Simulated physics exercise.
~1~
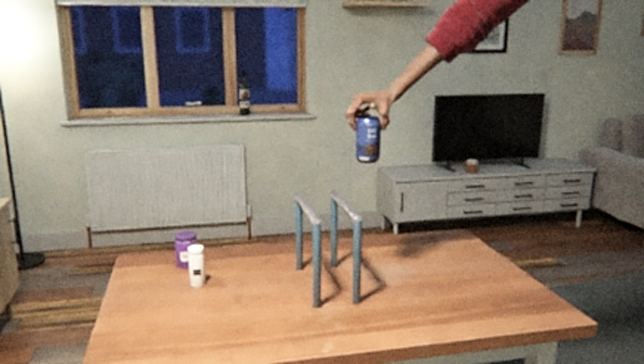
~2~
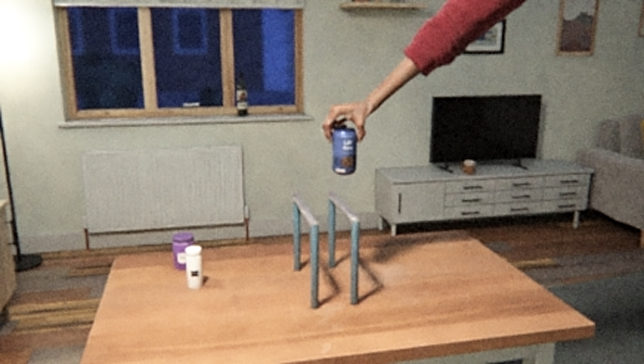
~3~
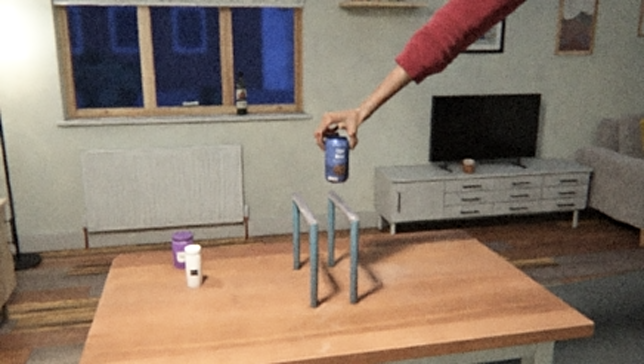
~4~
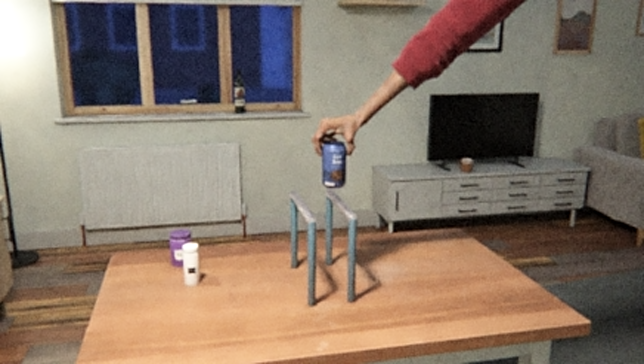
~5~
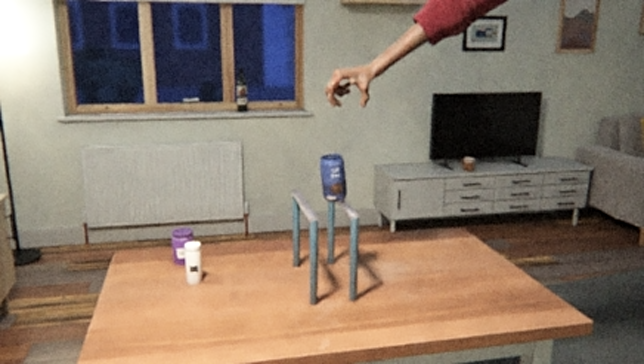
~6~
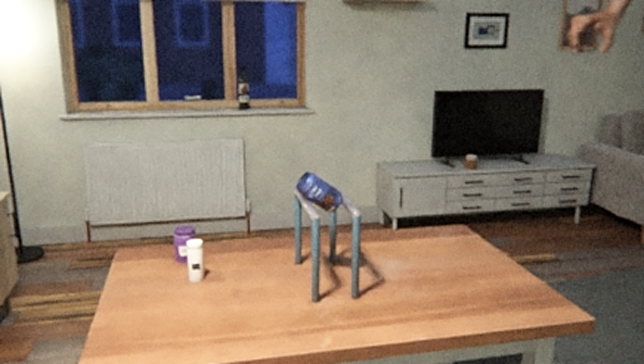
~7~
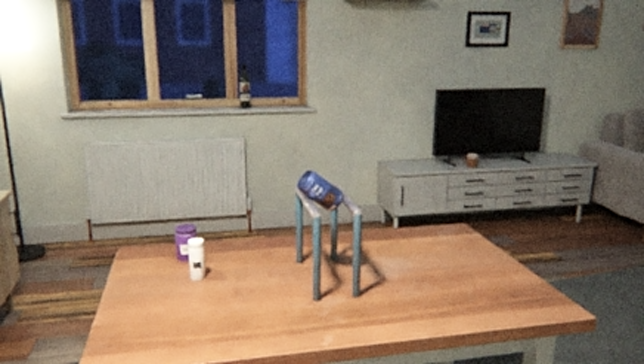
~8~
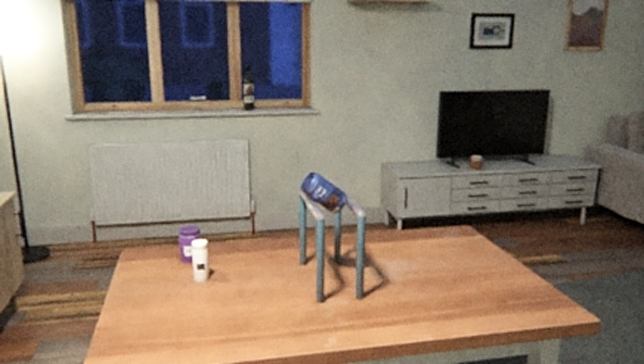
A hand lowered a blue can over a small stand with a gap in its top, then let go and drew away. The can tipped over to the left and came to rest leaning across the stand, while a white shaker and purple jar stayed put.
